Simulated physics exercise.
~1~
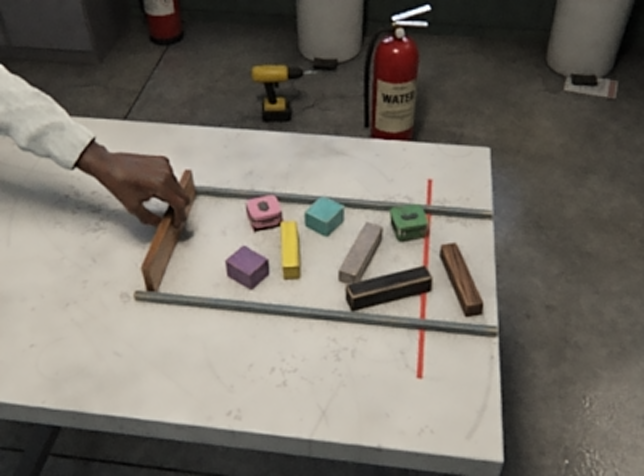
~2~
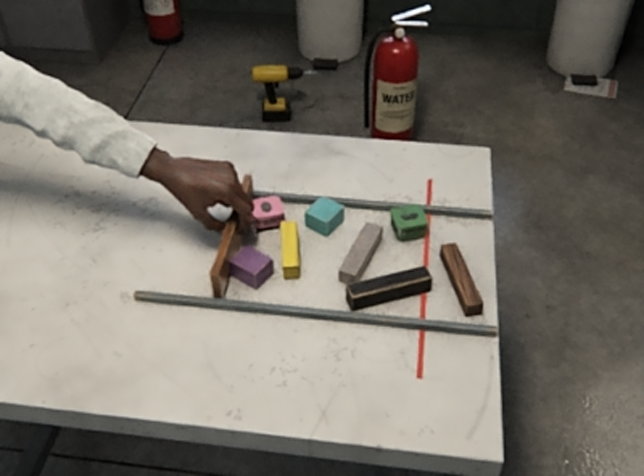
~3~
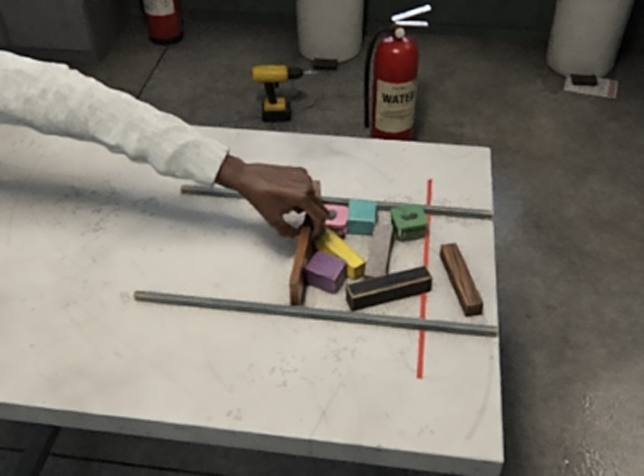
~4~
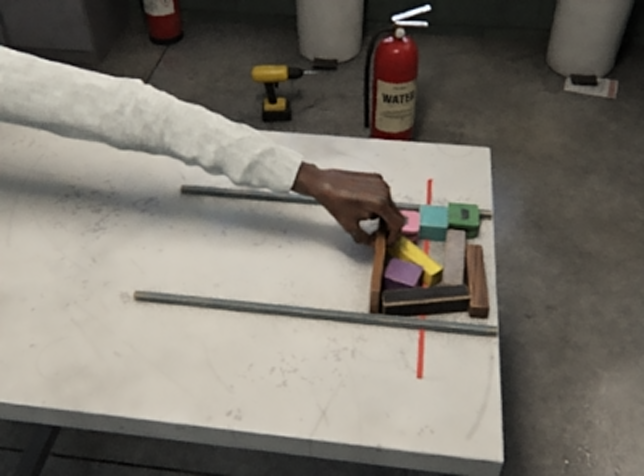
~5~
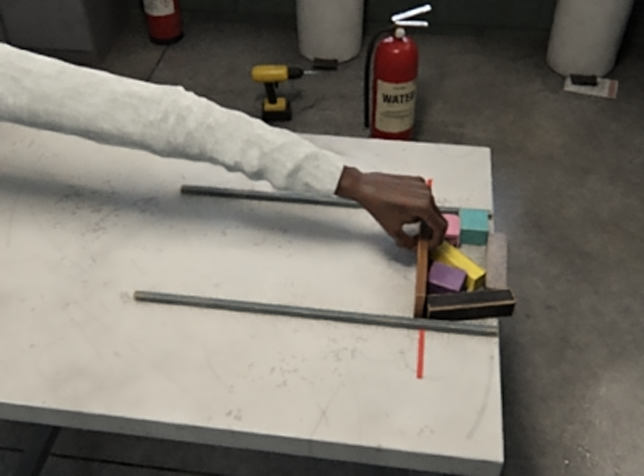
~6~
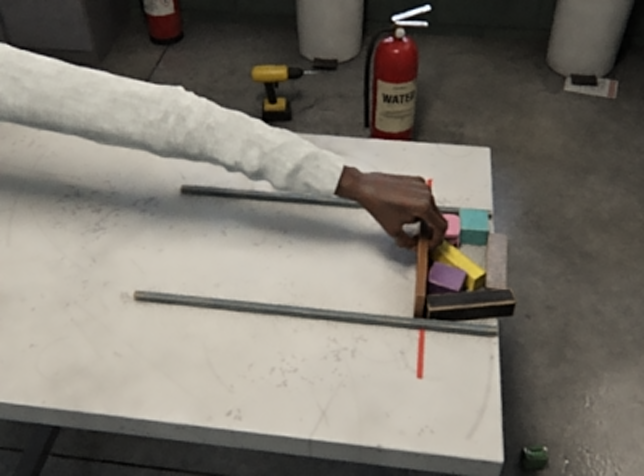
On a pale table with two metal rails, a hand slid an upright wooden board to the right, bunching up blocks and bars until it stopped at the red tape, leaving several crowded at the edge while the green case and brown stick went over.
